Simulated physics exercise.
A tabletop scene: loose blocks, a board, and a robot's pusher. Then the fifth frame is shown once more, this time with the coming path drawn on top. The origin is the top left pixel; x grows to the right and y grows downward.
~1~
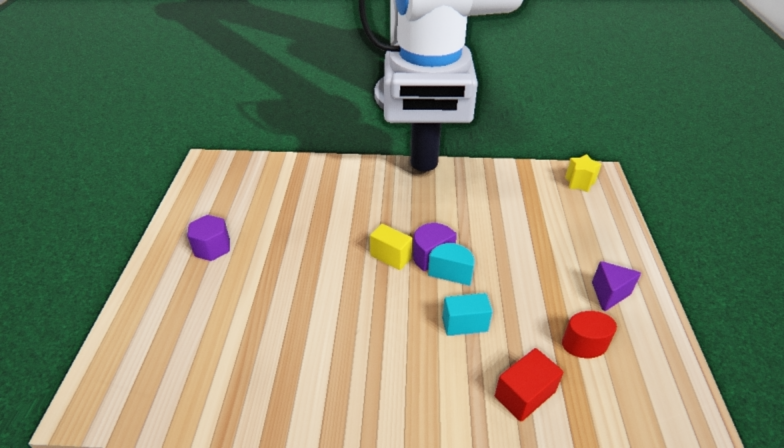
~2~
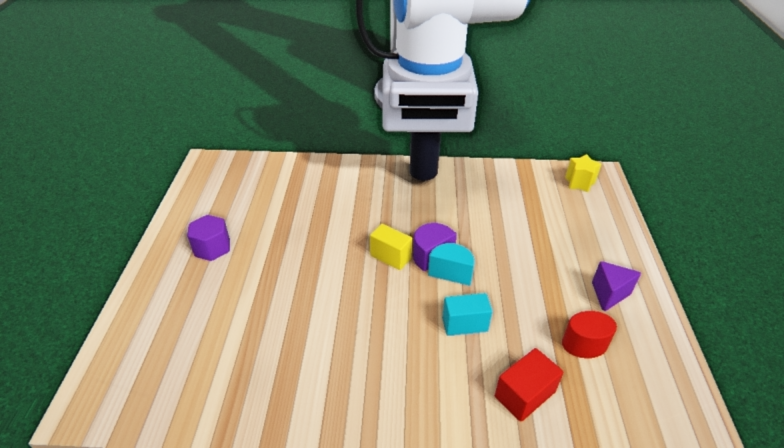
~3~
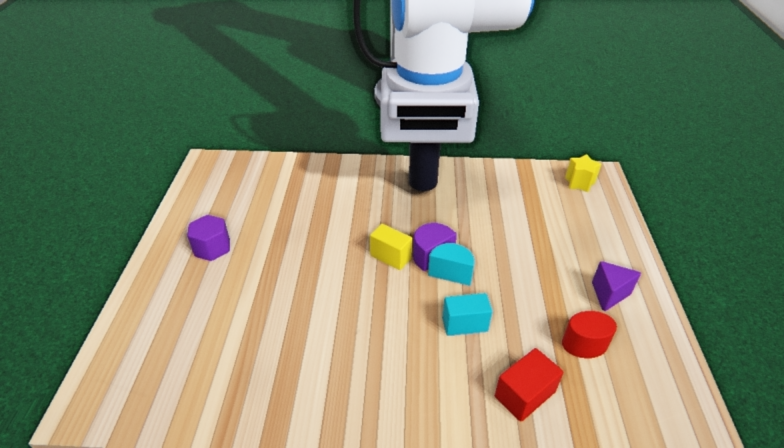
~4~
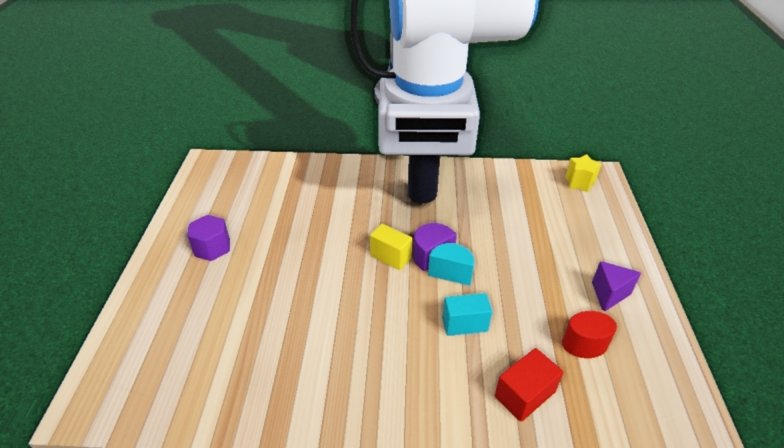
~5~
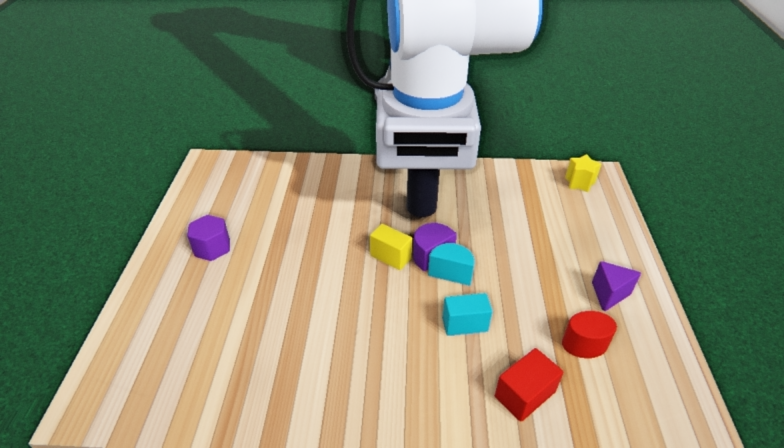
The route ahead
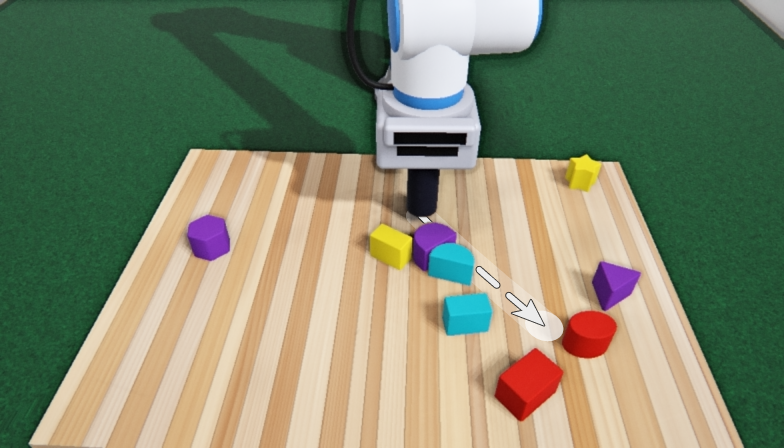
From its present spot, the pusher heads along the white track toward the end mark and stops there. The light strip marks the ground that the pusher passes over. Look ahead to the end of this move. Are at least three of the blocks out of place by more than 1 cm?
I believe not.
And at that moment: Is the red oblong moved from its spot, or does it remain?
Here the red oblong stays on its spot.
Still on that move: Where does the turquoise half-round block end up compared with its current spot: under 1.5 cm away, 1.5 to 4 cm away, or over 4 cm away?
My answer is that it shifts 1.5 to 4 cm.
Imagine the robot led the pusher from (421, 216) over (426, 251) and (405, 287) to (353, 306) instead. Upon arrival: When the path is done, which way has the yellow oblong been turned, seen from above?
In a top view, it turns clockwise.
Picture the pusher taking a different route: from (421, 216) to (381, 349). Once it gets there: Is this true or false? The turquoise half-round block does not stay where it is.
The statement is correct.
Path on the board, from (421, 216) directly to (544, 325).
The first path, step by step. One third of the way, pusher (457, 240); purple half-round block (432, 244), turned 35° clockwise; turquoise half-round block (456, 264), turned 35° anticlockwise.
Two thirds of the way, pusher (498, 276); purple half-round block (432, 244), turned 35° clockwise; turquoise half-round block (456, 266), turned 30° anticlockwise.
At the end, pusher (547, 317); purple half-round block (432, 244), turned 35° clockwise; turquoise half-round block (456, 266), turned 30° anticlockwise; red oblong in place; red oval block in place.
